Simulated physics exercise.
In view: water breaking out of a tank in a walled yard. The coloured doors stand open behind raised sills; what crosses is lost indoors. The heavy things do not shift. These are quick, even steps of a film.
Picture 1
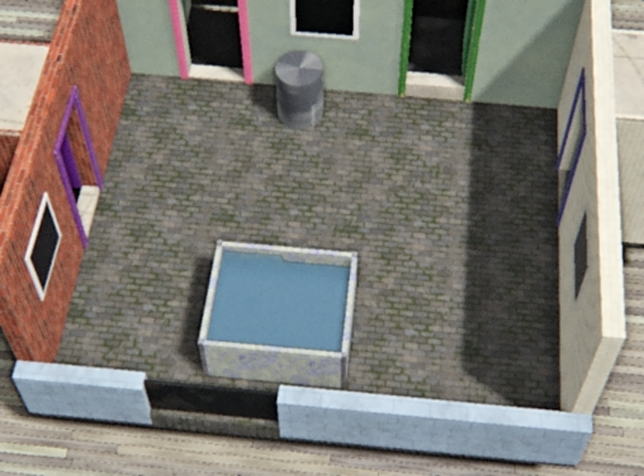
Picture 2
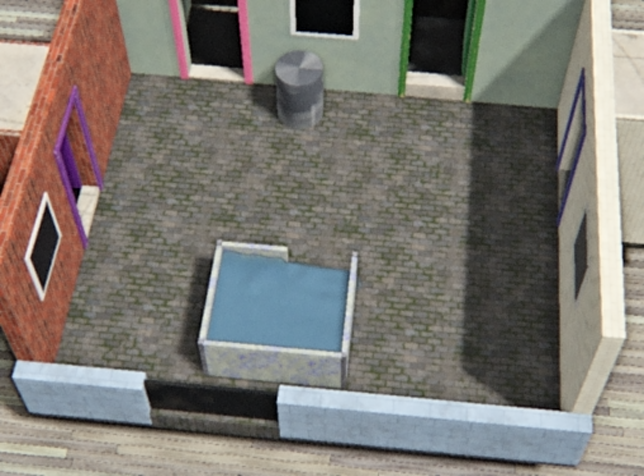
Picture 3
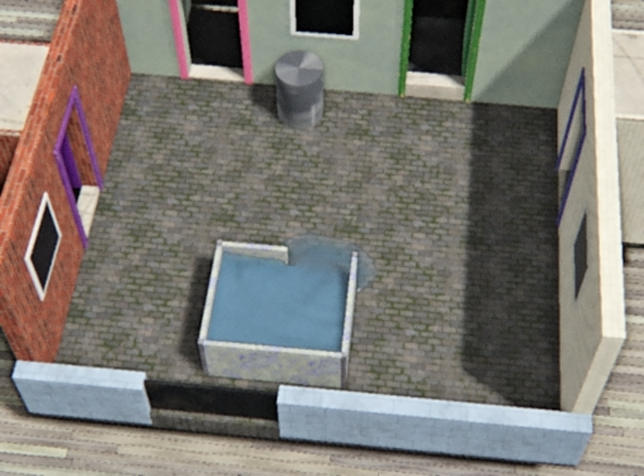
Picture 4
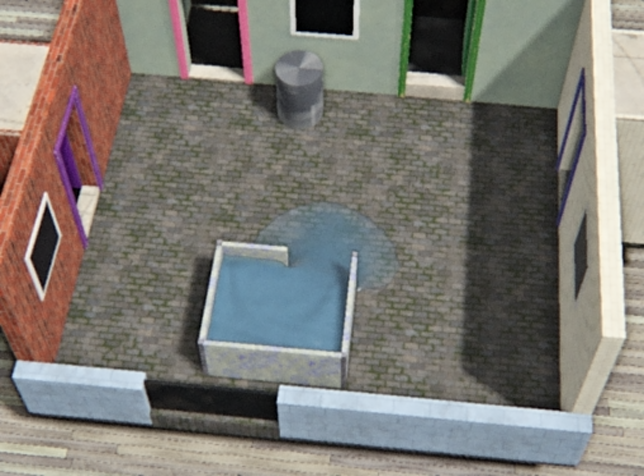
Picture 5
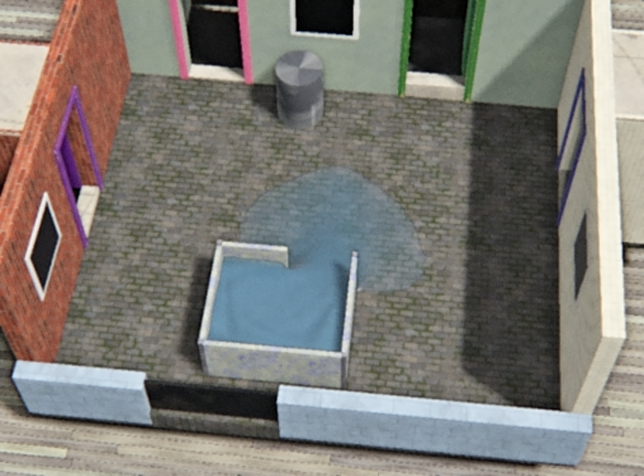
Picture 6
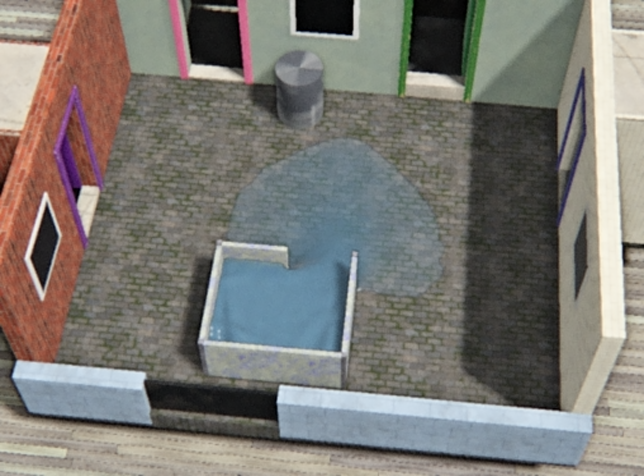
Water pouring through a gap in the far side of an open tank, fanning out across the paving of a walled yard.
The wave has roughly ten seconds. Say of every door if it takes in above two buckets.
In the end: The green door holds within the limit; the purple door holds within the limit; the blue door floods; the pink door floods.
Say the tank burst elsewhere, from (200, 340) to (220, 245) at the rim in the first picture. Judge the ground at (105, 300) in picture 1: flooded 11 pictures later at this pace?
There: Wet.
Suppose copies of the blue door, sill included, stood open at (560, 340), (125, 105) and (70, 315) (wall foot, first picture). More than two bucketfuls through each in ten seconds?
In turn: Stays under, takes more, is under.
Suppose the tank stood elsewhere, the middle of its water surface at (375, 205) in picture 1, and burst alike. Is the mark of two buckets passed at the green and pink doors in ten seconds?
In short: Green floods, pink lets less in.
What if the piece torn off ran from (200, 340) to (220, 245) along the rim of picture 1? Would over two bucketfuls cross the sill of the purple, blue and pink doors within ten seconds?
Then: The purple door passes that mark, the blue door is under, the pink door floods.
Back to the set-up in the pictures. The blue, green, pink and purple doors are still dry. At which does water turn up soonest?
I say the green door.
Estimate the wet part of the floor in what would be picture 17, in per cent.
Close to 45 %.
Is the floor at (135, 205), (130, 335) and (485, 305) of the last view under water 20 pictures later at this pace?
As listed: Free of water, dry, not flooded.
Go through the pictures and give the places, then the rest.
The open tank at (280, 301) is whole and still, in the first frame.
Water pours out on the open tank's far side and has run to a hidden place, in the second frame.
The front is at (295, 241), out from the gap on the open tank's far side, in the third frame.
The front is at (325, 206), out from the gap on the open tank's far side, in the fourth frame.
The front is at (342, 171), out from the gap on the open tank's far side, in the fifth frame.
Water pours out on the open tank's far side and has run to (353, 143), in the sixth frame.
A moment on, water covers 35 % of the floor; the green door wet at the sill, nothing in, the purple door not reached, the blue door not reached, the pink door not reached.
Next, water covers 45 % of the floor; the green door wet at the sill, nothing in, the purple door not reached, the blue door under two buckets in, the pink door under two buckets in.
Then, water covers 45 % of the floor; the green door wet at the sill, nothing in, the purple door not reached, the blue door under two buckets in, the pink door over two buckets in.
Later, water covers 85 % of the floor; the green door wet at the sill, nothing in, the purple door wet at the sill, nothing in, the blue door over two buckets in, the pink door far over two buckets in.
In the end, water covers 95 % of the floor; the green door wet at the sill, nothing in, the purple door wet at the sill, nothing in, the blue door over two buckets in, the pink door far over two buckets in.
